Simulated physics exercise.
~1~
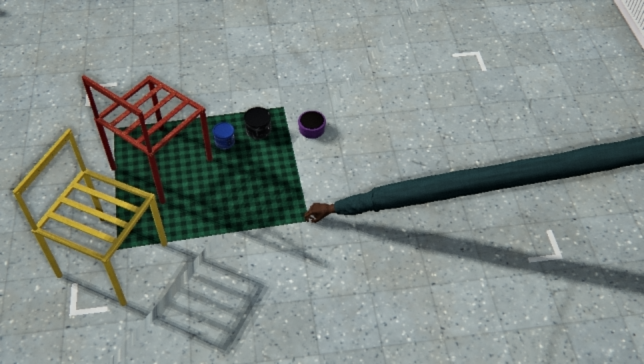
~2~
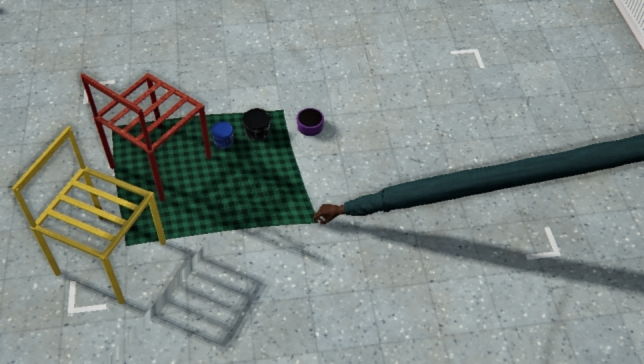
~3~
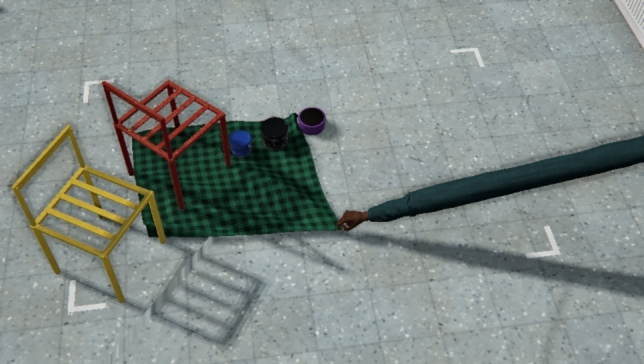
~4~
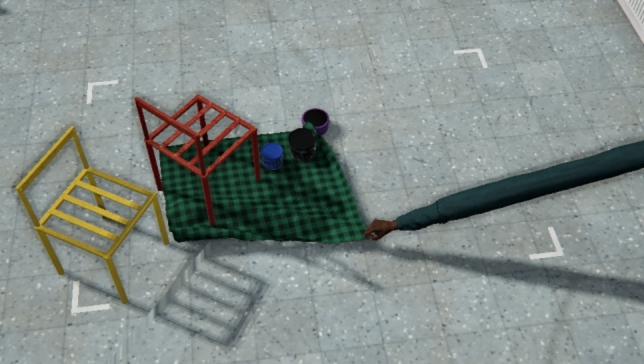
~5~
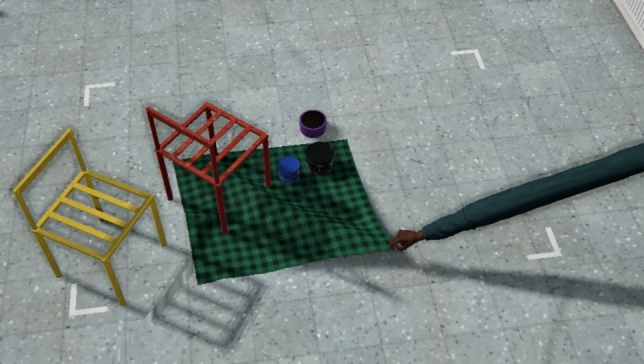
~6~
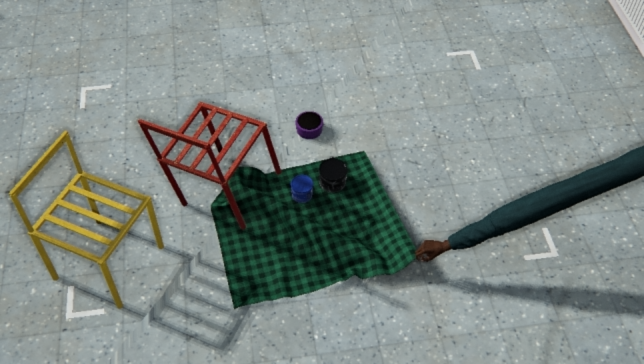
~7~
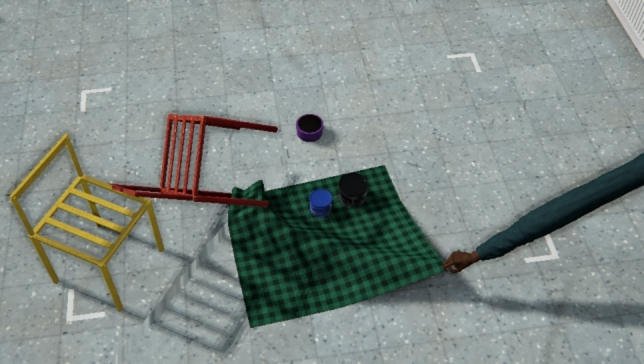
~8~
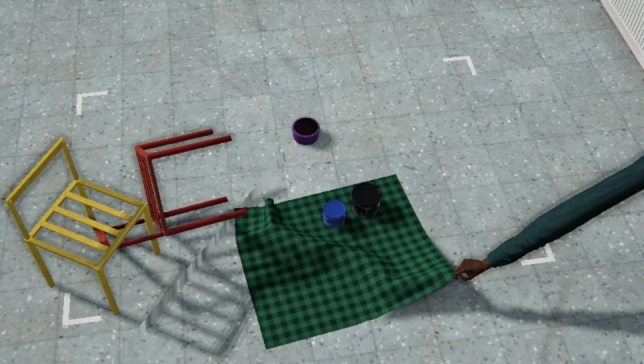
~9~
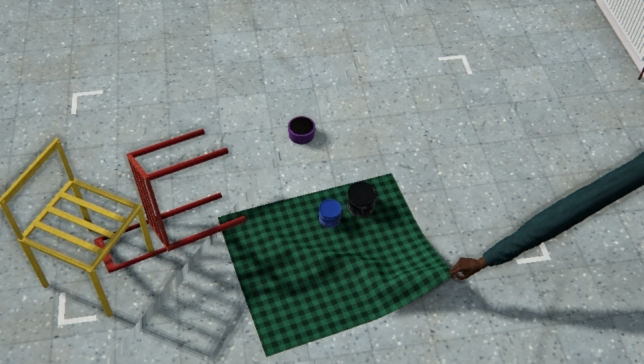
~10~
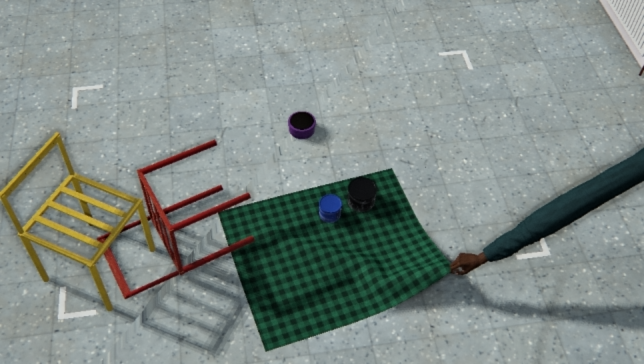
An arm in a dark teal sleeve dragged a green checked rug rightward and down the floor, carrying a blue bucket and black bin along, while the red chair rode briefly, then tipped over beside the unmoved yellow chair, and the purple pot stayed behind.
